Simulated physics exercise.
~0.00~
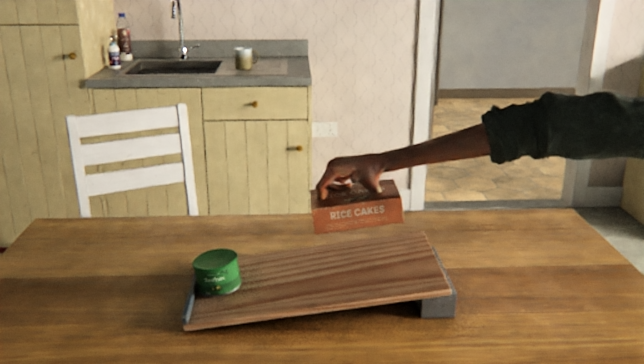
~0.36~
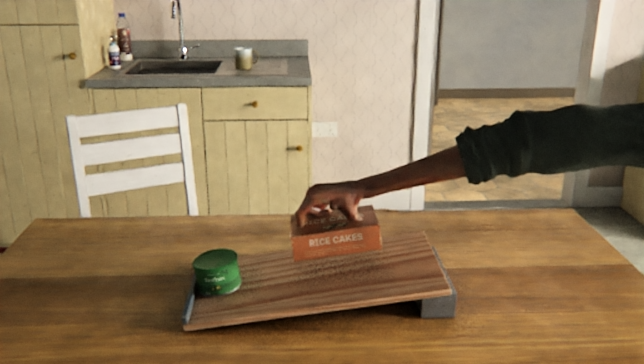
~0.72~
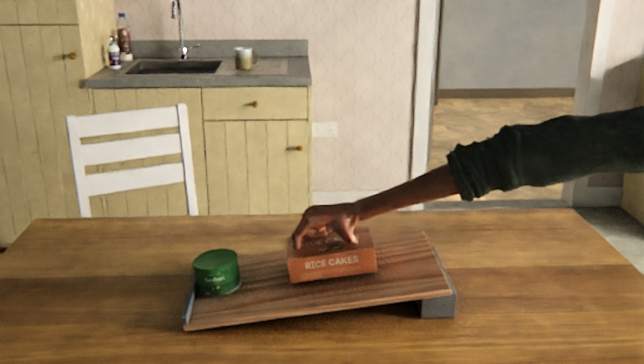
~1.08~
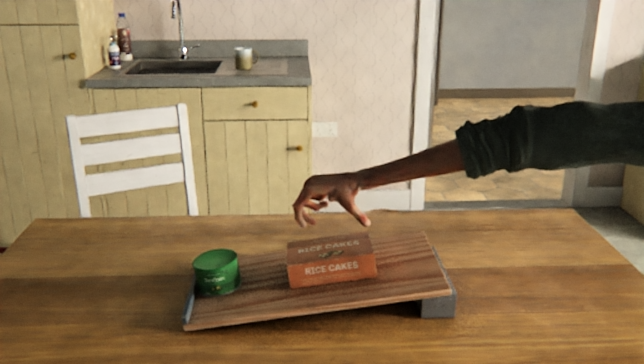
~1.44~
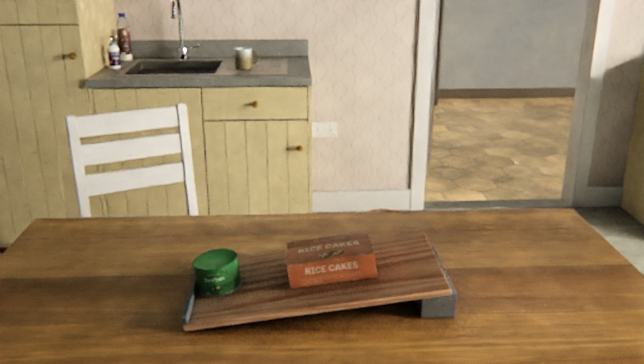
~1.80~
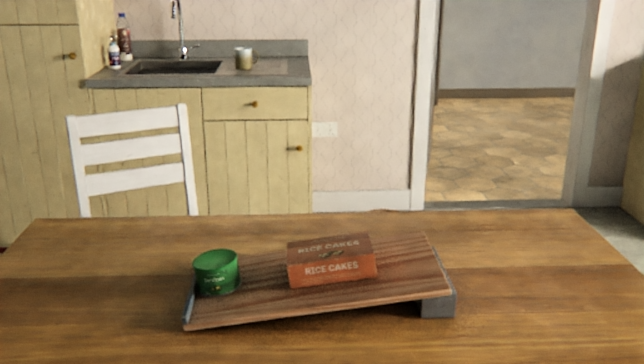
A hand lowers an orange packet onto a tilted board, releases it, and it stays.
